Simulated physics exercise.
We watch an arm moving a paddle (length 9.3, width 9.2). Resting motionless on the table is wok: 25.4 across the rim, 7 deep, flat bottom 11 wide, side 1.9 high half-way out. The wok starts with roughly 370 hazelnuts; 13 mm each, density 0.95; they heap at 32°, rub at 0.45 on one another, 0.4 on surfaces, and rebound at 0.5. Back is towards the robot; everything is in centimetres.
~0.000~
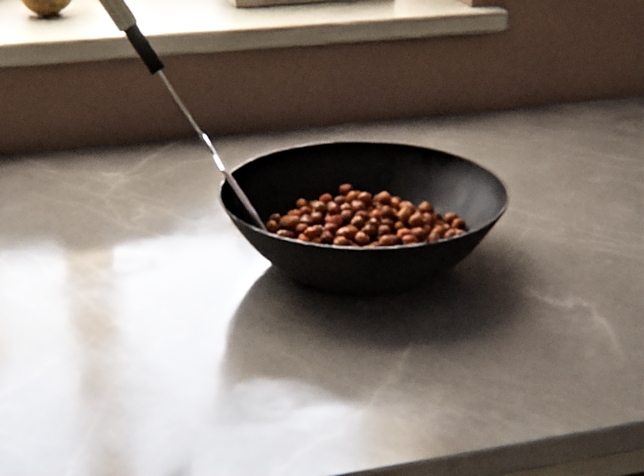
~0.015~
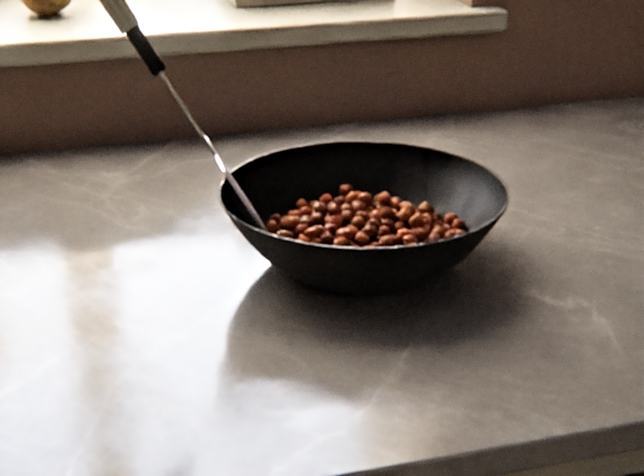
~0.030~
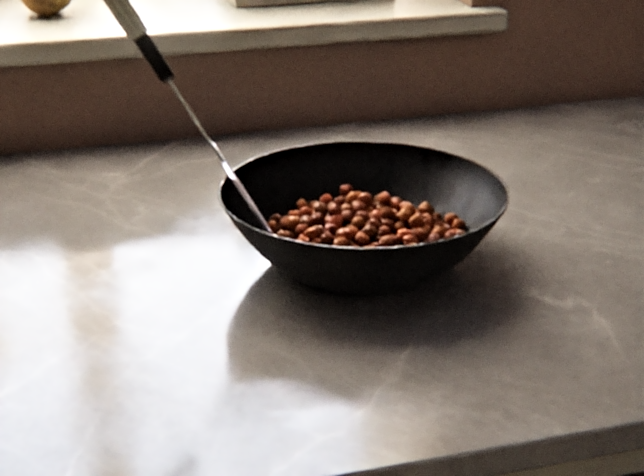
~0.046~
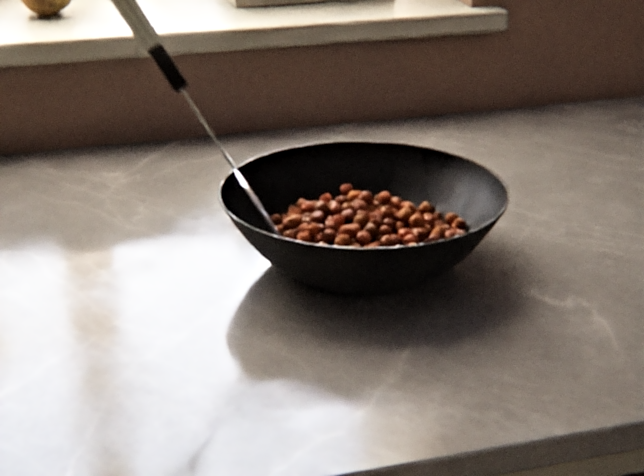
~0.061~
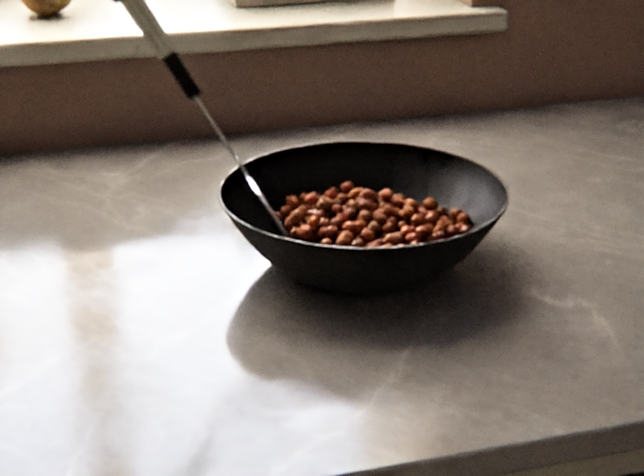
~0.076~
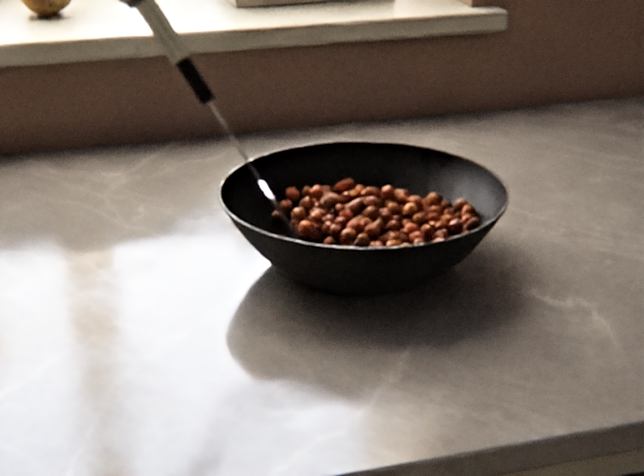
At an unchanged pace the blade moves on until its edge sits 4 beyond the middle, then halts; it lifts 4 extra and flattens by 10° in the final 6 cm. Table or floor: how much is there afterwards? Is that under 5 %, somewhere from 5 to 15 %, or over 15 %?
It is under 5 %.
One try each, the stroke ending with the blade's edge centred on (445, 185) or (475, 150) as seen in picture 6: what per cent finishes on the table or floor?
The two tries give near 40 and near 50 in a hundred.
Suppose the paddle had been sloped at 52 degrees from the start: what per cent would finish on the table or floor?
Result, estimated: 0 %.
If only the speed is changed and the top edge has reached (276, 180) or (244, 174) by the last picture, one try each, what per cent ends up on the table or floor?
Respectively, some 10 and 0 per cent.
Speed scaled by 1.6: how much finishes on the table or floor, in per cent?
That comes to some 10 per cent, roughly.
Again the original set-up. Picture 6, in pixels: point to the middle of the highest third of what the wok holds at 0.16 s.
Near (421, 200).
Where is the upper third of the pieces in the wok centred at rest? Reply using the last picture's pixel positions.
Near (441, 203).
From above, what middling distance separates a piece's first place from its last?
I'd put it at close to 4 centimetres.
After 0.12 s, sloping 60°, highest piece 6 above the table; 369 in the wok.
After 0.16 s, sloping 56°, highest piece 7 above the table; 369 in the wok.
After 0.38 s, sloping 51°, highest piece 8 above the table; 366 in the wok, 1 on the table or floor, 2 on the blade or in flight.
After 1.43 s, sloping 51°, highest piece 7 above the table; 366 in the wok, 3 on the table or floor.
At rest, 366 in the wok, 3 on the table or floor. That is 1 % on the table or floor.
